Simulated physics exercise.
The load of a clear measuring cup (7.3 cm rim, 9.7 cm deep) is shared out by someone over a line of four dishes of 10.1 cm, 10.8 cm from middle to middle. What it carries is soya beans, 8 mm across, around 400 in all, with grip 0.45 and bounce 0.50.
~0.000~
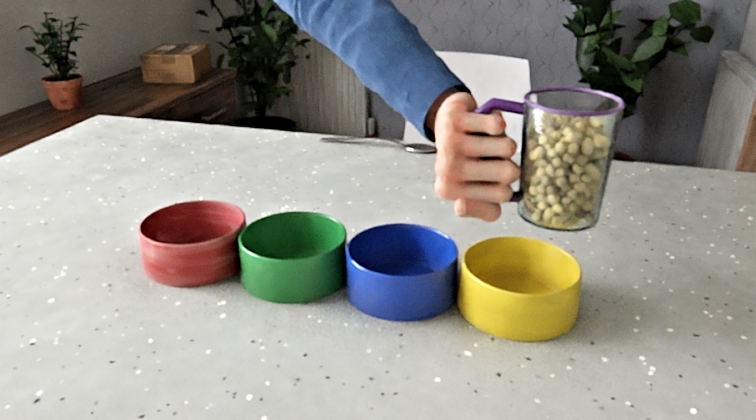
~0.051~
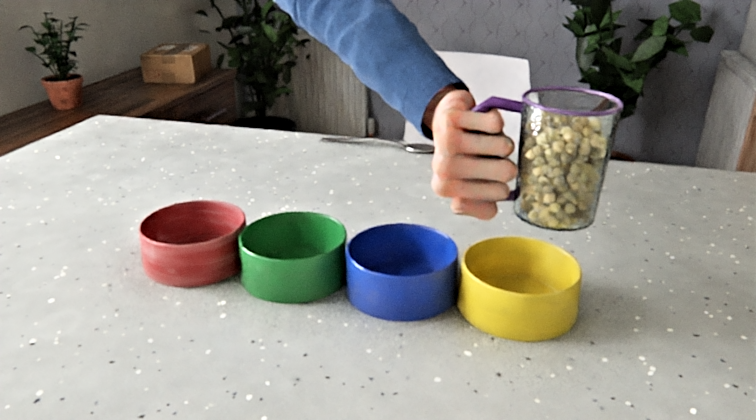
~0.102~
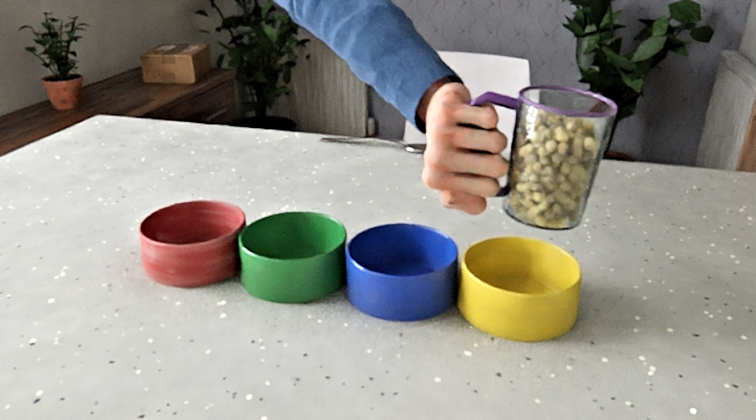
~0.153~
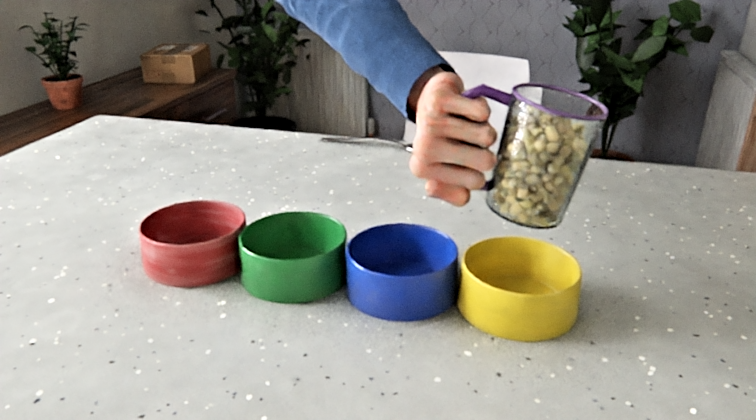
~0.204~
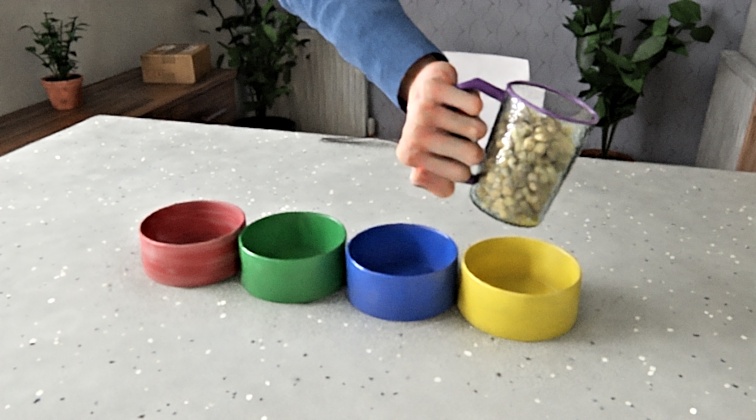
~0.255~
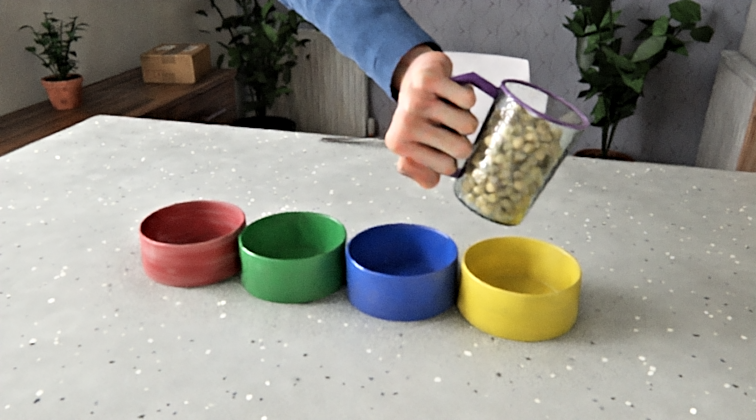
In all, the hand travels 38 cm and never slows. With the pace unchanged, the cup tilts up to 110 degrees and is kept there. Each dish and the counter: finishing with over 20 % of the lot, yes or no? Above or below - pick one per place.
Red: Below; blue: Above; green: Above; yellow: Below; counter: Below.
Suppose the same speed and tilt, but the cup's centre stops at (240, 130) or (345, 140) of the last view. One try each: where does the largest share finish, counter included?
Try 1 - blue; try 2 - blue.
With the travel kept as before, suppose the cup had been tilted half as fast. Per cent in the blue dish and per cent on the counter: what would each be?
The blue dish would get 0 and the counter 10.
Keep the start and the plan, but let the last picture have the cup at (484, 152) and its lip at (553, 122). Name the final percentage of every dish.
Then red 60, blue 0, green 30, and yellow 0.
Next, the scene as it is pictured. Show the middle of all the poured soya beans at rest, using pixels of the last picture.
Near (372, 271).
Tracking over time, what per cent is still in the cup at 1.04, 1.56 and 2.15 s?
Series: 85 / 10 / 0 per cent.
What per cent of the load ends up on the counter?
Near 5 percent, roughly speaking.
Then, at 1.04 s, tilt 109 degrees; cup holds 85 %, blue 15 %.
After 1.56 s, tilt 110 degrees; cup holds 10 %, blue 55 %, green 25 %.
After 2.15 s, tilt 110 degrees; cup holds 0 %, blue 55 %, green 35 %.
By 2.5 s all is still; red 0 %, blue 55 %, green 35 %, yellow 0 %, counter 5 %.
